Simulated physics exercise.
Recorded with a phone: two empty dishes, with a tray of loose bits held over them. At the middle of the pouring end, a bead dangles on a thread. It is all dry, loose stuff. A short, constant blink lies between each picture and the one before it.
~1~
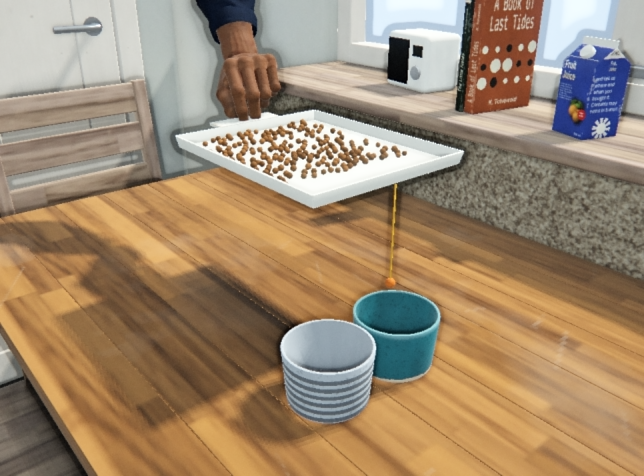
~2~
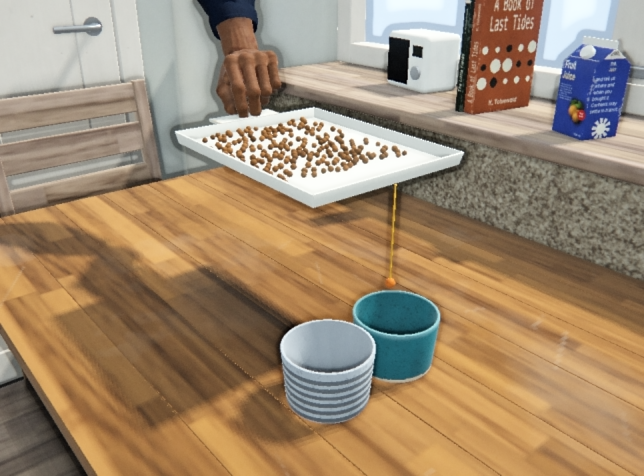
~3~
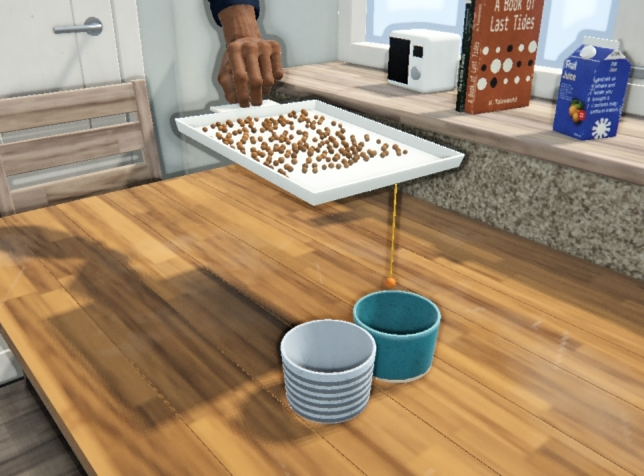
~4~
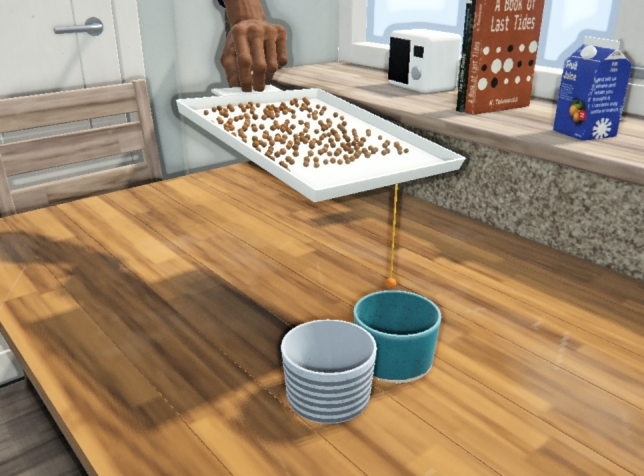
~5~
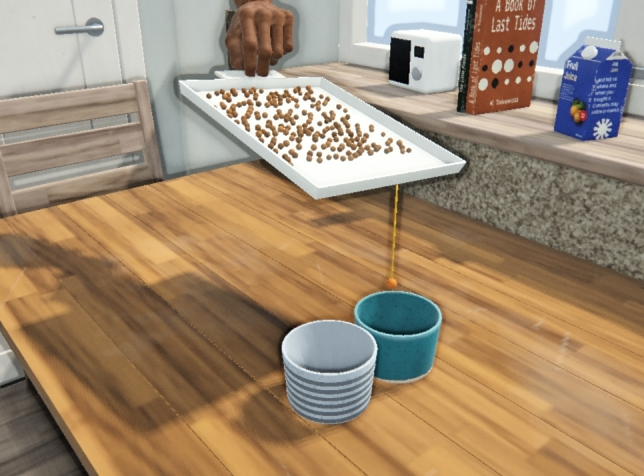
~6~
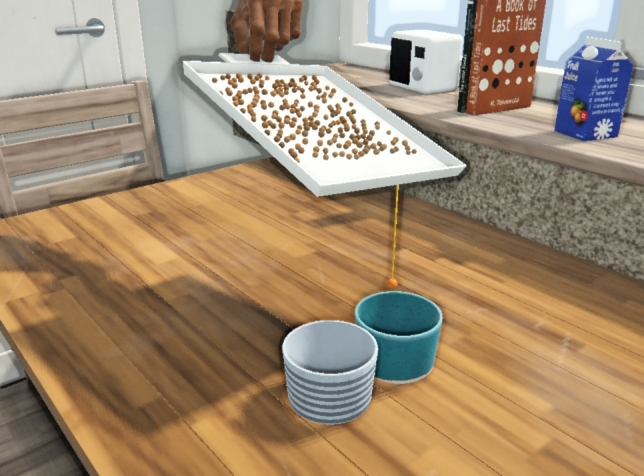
A white tray of small brown cereal balls, gripped by a hand at its far edge, starts nearly level and gradually tilts as the hand lifts that edge, above a striped gray dish and a teal dish on a wooden table.
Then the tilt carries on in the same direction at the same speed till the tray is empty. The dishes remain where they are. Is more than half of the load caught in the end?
The dishes are left with the minor part.
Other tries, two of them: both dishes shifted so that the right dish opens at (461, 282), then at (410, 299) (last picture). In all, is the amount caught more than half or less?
Try 1: In excess of half; try 2: Not up to half.
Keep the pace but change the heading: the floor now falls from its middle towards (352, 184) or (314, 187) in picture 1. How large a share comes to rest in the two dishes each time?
I'd say some 90 in a hundred at first, then 50 in a hundred.
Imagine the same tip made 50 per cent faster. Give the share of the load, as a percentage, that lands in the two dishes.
I'd put it near 0 per cent.
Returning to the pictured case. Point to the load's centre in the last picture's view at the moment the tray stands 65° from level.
The load's middle is around (437, 180).
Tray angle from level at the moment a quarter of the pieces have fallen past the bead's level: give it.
Around 70°, give or take.
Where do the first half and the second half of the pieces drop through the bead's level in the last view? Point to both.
I'd say around (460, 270) at first, then around (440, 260).
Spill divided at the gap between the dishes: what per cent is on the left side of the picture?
Near 0 in a hundred.
Soon after the last picture, tray tipped steeply; about two thirds on the tray; a stray few in the right dish; a small part outside both; about a quarter in the air.
A little later, tray tipped past a quarter turn; a small part on the tray; a stray few in the right dish; about two thirds outside both; about a third in the air.
Later still, tray tipped past a quarter turn; a stray few in the right dish; nearly all outside both.
At rest, tray tipped past a quarter turn; none in the left dish; a stray few in the right dish; nearly all outside both.
